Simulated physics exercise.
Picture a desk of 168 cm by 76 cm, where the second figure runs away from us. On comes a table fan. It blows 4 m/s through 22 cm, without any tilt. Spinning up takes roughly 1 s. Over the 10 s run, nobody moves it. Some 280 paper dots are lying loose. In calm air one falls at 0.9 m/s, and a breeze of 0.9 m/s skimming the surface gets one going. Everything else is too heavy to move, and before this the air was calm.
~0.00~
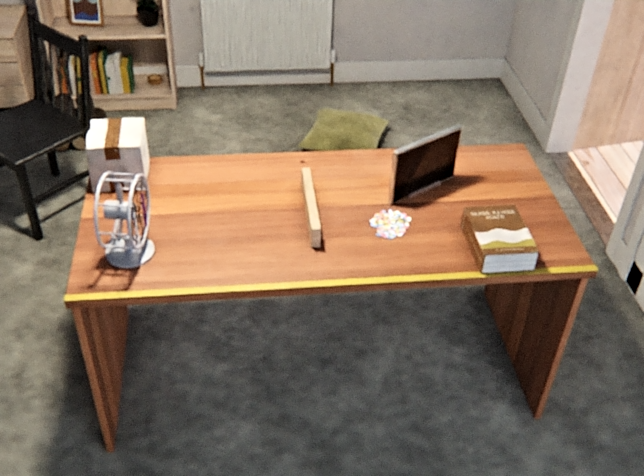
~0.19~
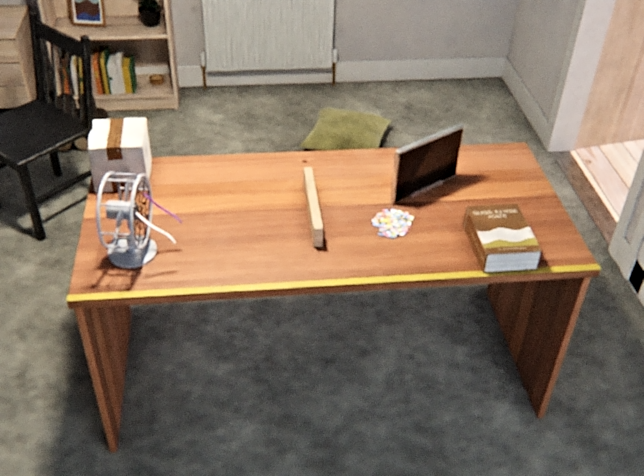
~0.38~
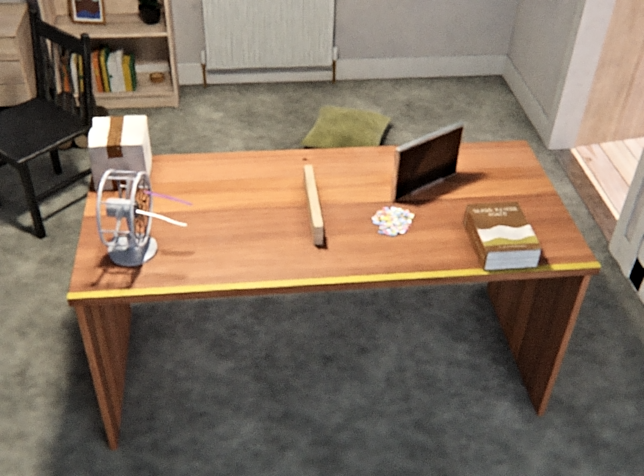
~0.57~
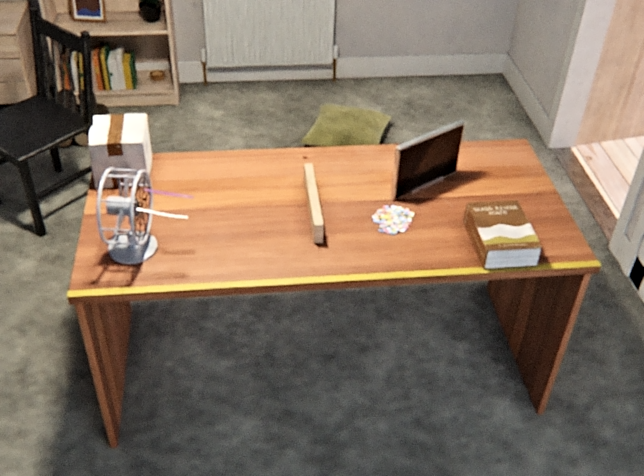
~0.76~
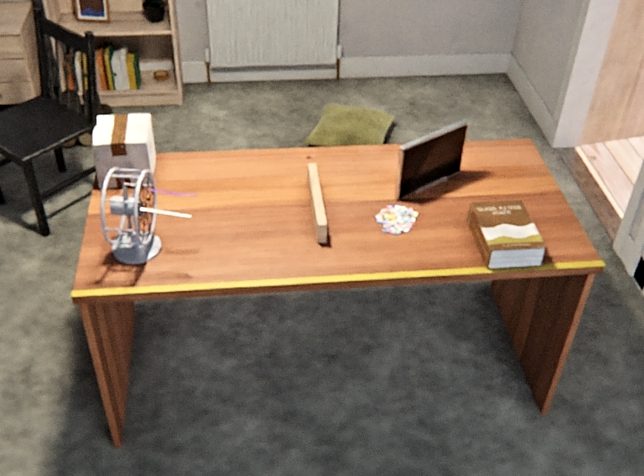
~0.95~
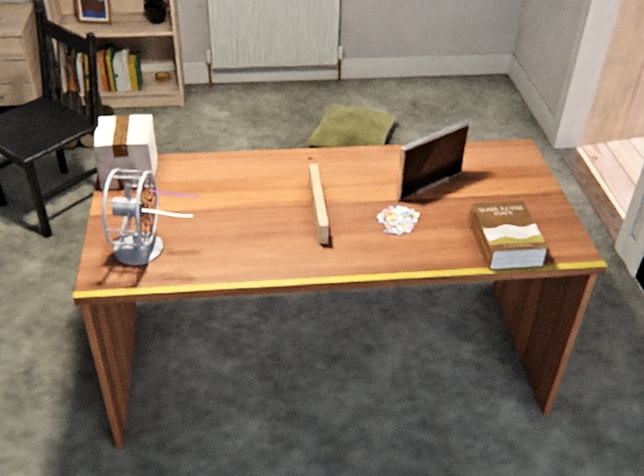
Wooden desk with a small fan starting up at the left, its ribbons fluttering toward a board, while white paper dots lie still.
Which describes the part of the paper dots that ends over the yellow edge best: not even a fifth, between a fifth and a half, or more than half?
The part that ends there is smaller than one fifth.
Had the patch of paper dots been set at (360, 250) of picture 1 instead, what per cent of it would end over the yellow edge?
Roughly 15 per cent.
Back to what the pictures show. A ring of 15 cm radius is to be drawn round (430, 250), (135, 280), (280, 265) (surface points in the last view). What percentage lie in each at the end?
First spot near 1 %, second near 0 %, third near 0 %.
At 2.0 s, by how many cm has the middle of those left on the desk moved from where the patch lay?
Roughly 10 cm.
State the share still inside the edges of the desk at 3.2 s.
That comes to roughly 90 % remaining.
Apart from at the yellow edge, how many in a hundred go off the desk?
That works out to near 15 per cent.
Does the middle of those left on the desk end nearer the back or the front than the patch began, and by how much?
Backward, about 10 cm.
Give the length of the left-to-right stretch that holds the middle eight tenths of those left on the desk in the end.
Looks like some 30 cm to me.
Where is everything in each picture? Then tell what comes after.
In the first frame, the middle of the paper dots is near (389, 223), none has stirred yet and the mouth of the table fan is at (123, 211).
In the second frame, the middle of the paper dots is near (391, 223), none has stirred yet and the yellow edge is centred on (344, 285).
In the third frame, the middle of the paper dots is near (391, 221), none has stirred yet, the top of a laptop is at (431, 135) and the top of a board is at (313, 194).
In the fourth frame, the middle of the paper dots is near (391, 219) and none has stirred yet.
In the fifth frame, the middle of the paper dots is near (395, 219) and none has stirred yet.
In the sixth frame, the middle of the paper dots is near (399, 220) and none has stirred yet.
After 2.0 s, 83 % are on the move or not yet settled, 0 % are over the yellow edge; the middle of those still in play is near (395, 206).
After 3.2 s, 76 % are on the move or not yet settled, 1 % are over the yellow edge; the middle of those still in play is near (397, 205).
After 5.5 s, 67 % are on the move or not yet settled, 1 % are over the yellow edge; the middle of those still in play is near (405, 204).
After 10.0 s, at the end, 1 % are over the yellow edge; the middle of those still in play is near (405, 204).
